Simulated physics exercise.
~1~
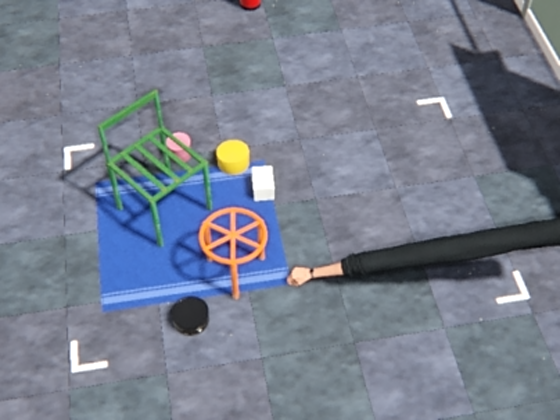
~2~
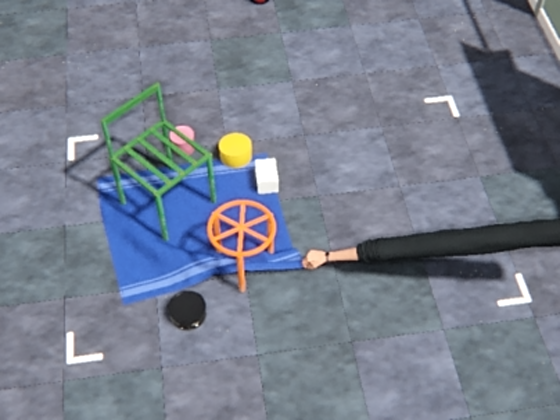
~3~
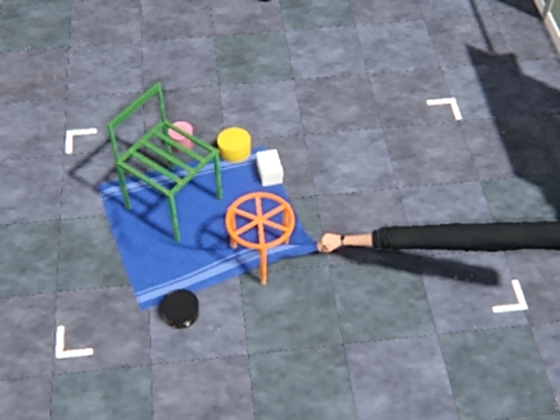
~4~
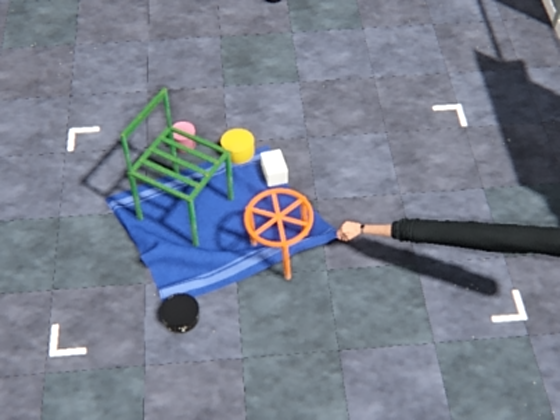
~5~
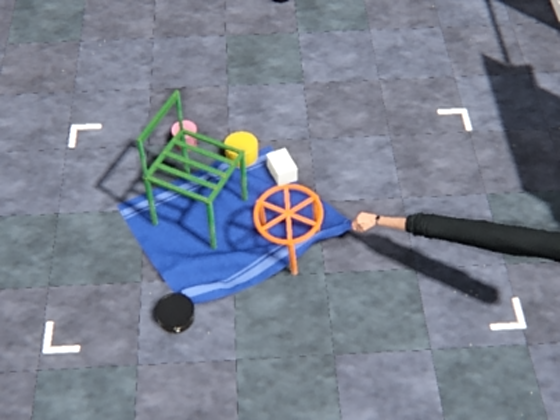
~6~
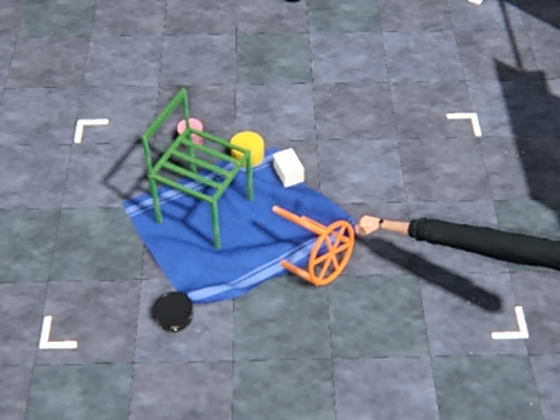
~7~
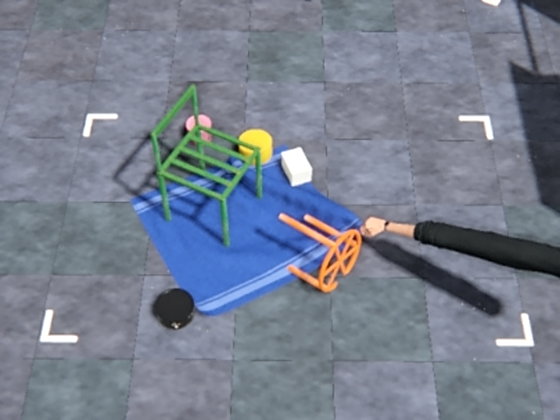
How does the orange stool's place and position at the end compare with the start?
At the start the orange stool stands upright on the right part of the mat, and by the end it is farther right across the floor, lying on its side by the mat's right edge near the hand.
